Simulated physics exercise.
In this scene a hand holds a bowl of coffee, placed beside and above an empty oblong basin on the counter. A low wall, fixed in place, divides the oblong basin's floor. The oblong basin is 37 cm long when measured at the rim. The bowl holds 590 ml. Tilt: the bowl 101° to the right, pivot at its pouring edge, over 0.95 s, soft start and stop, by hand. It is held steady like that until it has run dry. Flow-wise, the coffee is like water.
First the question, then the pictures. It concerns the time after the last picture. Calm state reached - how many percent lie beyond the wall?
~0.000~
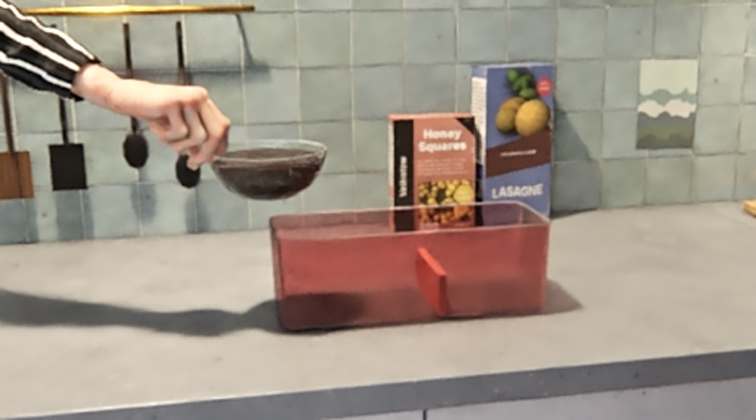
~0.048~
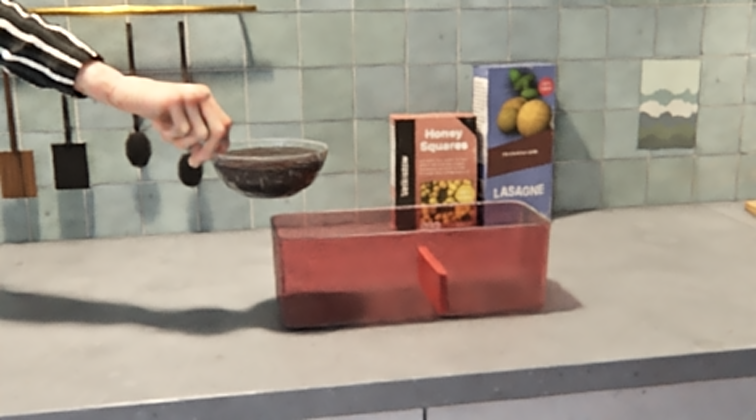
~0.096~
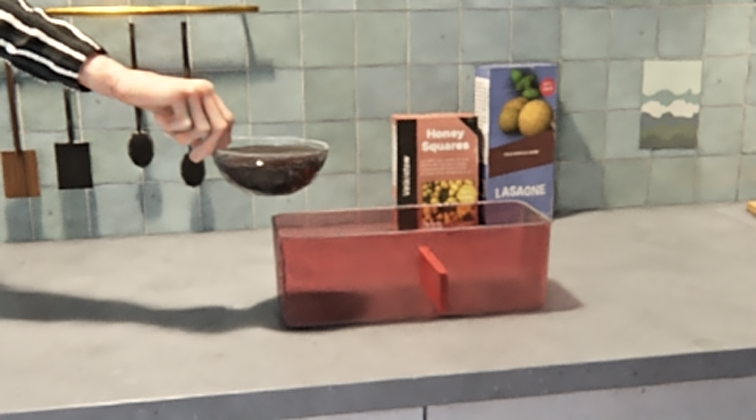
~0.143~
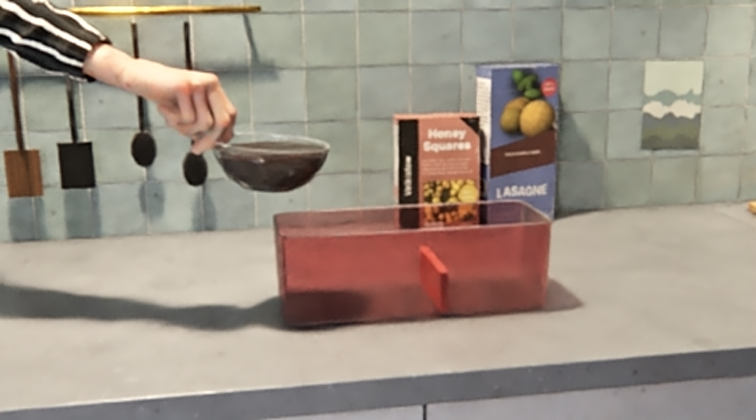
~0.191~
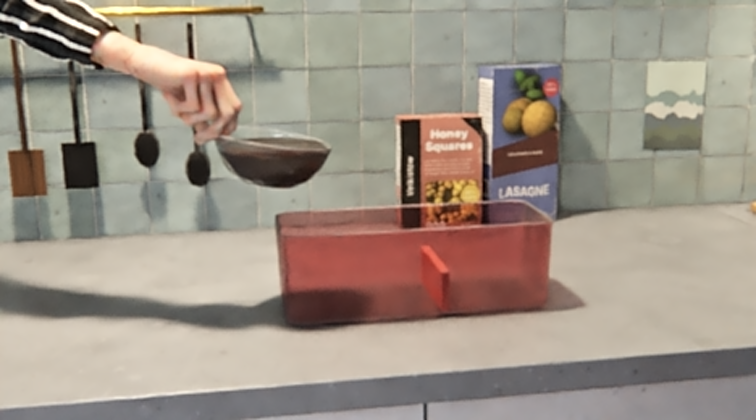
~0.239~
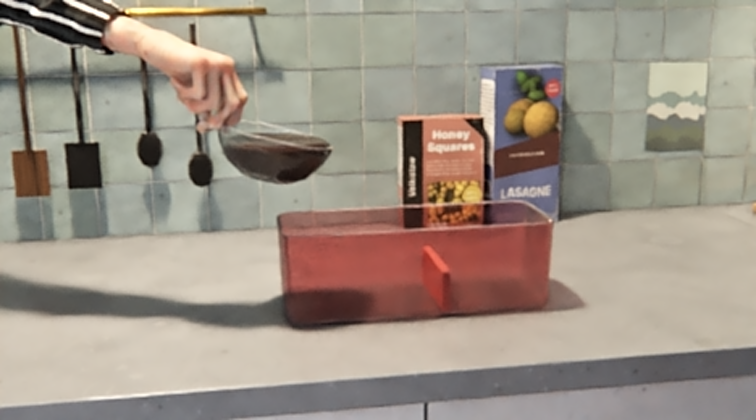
2 percent, roughly.
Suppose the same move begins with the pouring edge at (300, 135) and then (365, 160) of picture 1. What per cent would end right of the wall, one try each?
Some 5 and 70 per cent, in that order.
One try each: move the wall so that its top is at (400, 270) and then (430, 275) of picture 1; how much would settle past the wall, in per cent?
Some 70 in a hundred, then some 10 in a hundred.
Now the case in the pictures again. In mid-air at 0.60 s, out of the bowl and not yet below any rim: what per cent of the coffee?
About 48 per cent.
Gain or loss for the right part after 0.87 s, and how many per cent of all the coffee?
It rises by about 1.
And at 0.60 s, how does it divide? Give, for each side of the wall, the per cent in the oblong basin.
Left about 20, right about 0.
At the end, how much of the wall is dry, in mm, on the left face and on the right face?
The left comes to roughly 38 mm and the right to roughly 58 mm.
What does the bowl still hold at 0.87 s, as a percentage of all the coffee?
Remaining share: Approx. 0 %.
By 0.60 s the tilt is 71° and 31 per cent is still to pour, 21 is left of the wall and 0 right of it.
By 0.87 s the tilt is 99° and 0 per cent is still to pour, 93 is left of the wall and 1 right of it.
By 1.15 s the tilt is 101° and 0 per cent is still to pour, 95 is left of the wall and 2 right of it.
By 1.45 s the tilt is 101° and 0 per cent is still to pour, 95 is left of the wall and 2 right of it.
At rest 95 per cent lies left of the wall, 2 right of it and 3 outside.
